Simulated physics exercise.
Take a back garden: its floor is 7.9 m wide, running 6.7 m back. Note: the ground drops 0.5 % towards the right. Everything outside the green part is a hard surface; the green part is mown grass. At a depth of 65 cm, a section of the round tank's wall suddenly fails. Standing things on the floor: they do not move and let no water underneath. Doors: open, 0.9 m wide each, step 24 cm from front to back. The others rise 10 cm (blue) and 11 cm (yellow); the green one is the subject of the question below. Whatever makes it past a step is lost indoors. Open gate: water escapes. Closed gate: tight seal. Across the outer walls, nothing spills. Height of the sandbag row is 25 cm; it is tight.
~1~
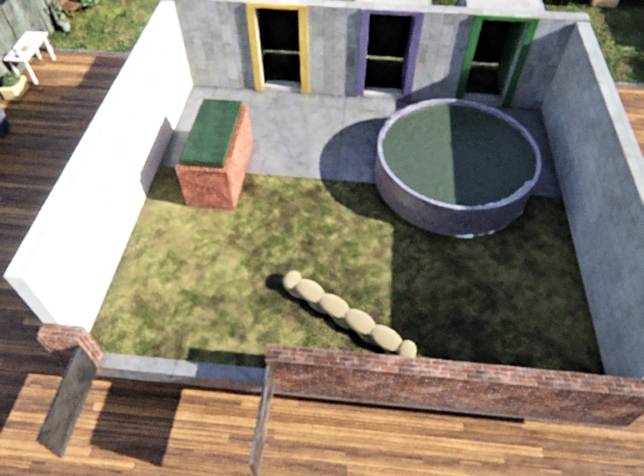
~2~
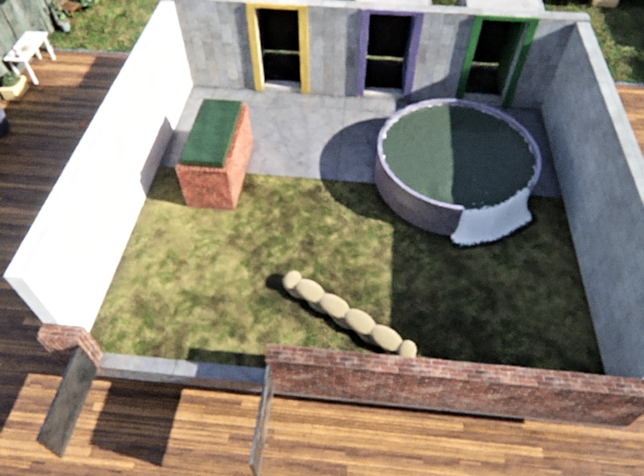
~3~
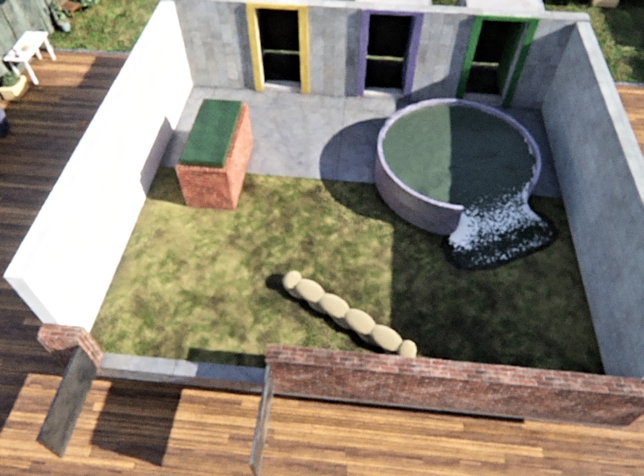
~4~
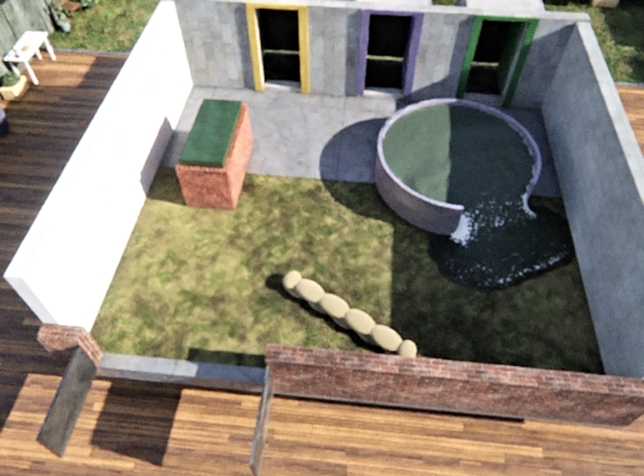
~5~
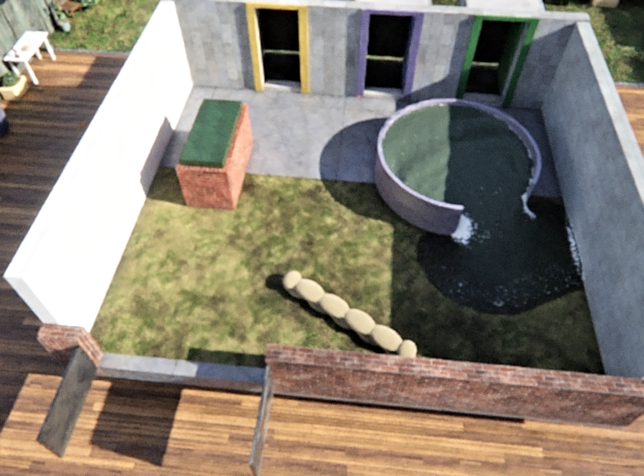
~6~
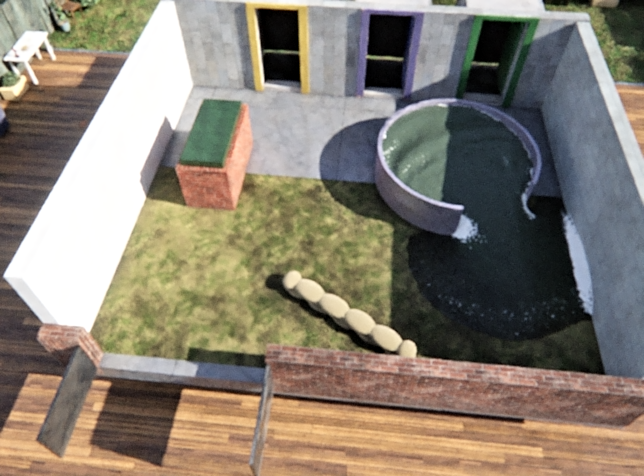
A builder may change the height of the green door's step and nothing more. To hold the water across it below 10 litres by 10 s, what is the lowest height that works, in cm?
Close to 5.5 cm is just enough.
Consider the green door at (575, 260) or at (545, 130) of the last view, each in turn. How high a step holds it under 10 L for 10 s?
Roughly 32 cm, then roughly 7.5 cm.
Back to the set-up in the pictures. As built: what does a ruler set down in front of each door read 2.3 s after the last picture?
In cm - blue: 0, green: 0, yellow: 0.
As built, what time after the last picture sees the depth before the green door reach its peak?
The level tops out near 6.5 seconds.
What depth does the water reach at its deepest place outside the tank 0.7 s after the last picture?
Max depth: Around 37 cm.
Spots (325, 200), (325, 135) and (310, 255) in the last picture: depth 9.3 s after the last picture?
I'd read roughly 7, 7 and 8 cm there.
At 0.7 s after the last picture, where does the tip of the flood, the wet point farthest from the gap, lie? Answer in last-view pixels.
Around (602, 401).
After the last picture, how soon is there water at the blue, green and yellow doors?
It reaches blue at 5.5 s, green at 3.2 s, and yellow at 7.0 s.
Then, 0.7 s after the last picture water covers 20 % of the floor, deepest (37 cm) near (569, 260); it has not reached the green door.
Then, 2.3 s after the last picture water covers 25 % of the floor, deepest (42 cm) near (602, 401); it has not reached the green door.
Then, 9.3 s after the last picture water covers 95 % of the floor, deepest (14 cm) near (551, 396); 7 cm at the green door, 0 litres in over its 12 cm step.
At the green door as built, the water peaked near 9 cm, 6.7 s after the last picture.
Run again over the same 10 s with other heights there, 19 litres in over 4.5 cm, 5 litres over 6.5 cm. The limit of 10 litres is kept from about 5.5 cm up.
